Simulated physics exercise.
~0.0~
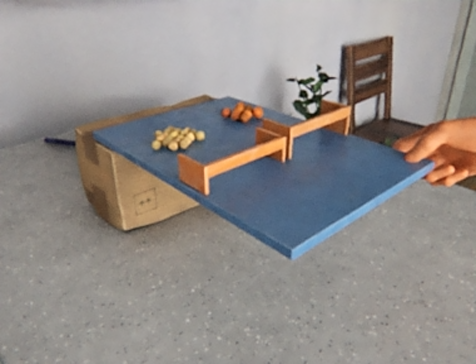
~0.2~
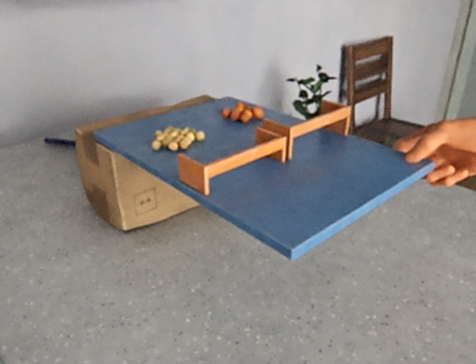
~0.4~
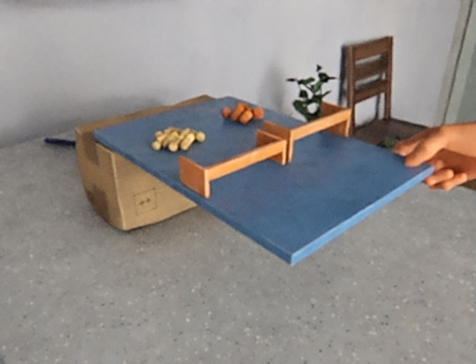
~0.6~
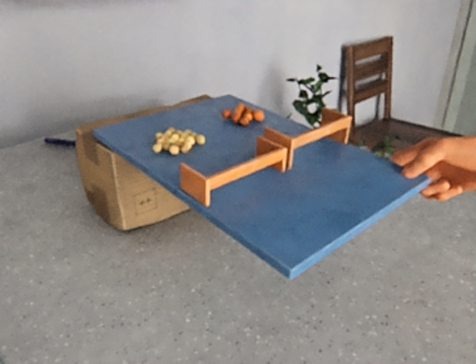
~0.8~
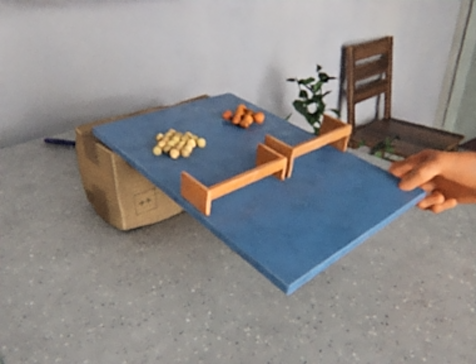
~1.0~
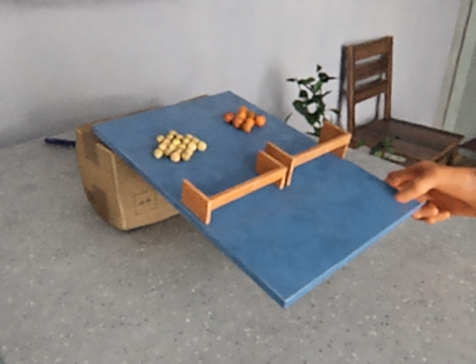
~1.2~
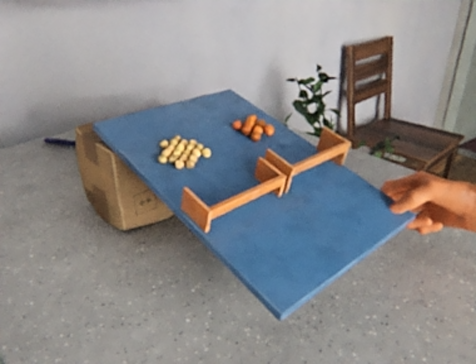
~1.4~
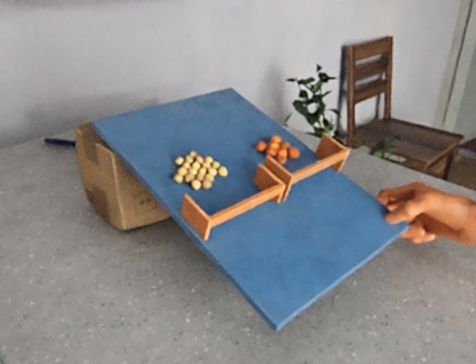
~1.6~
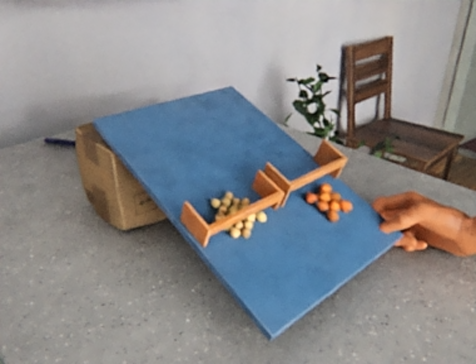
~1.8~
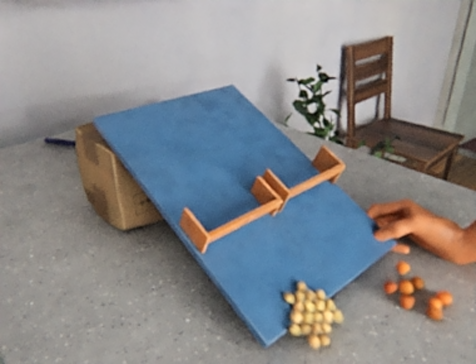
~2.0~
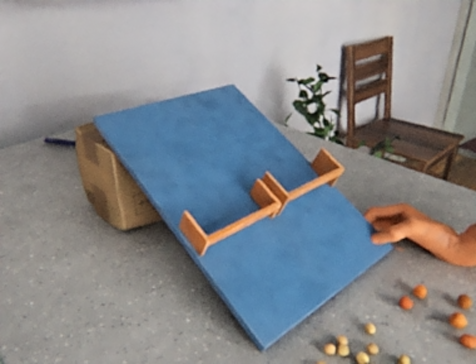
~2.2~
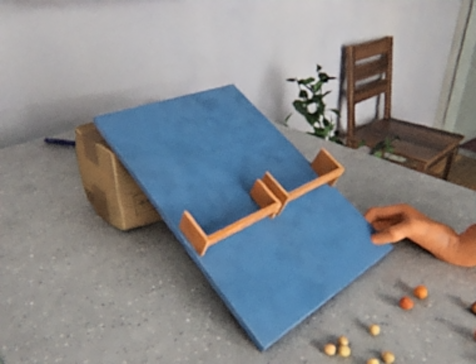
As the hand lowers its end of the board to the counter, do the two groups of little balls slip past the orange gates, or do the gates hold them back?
Both groups slip past. The pale balls and the orange balls each slide under their gate and end up on the counter.
A blue board propped on a cardboard box was lowered by a hand at its right end, and the pale and orange balls on it slid down, slipped under the orange gates and rolled off, ending scattered on the gray counter.
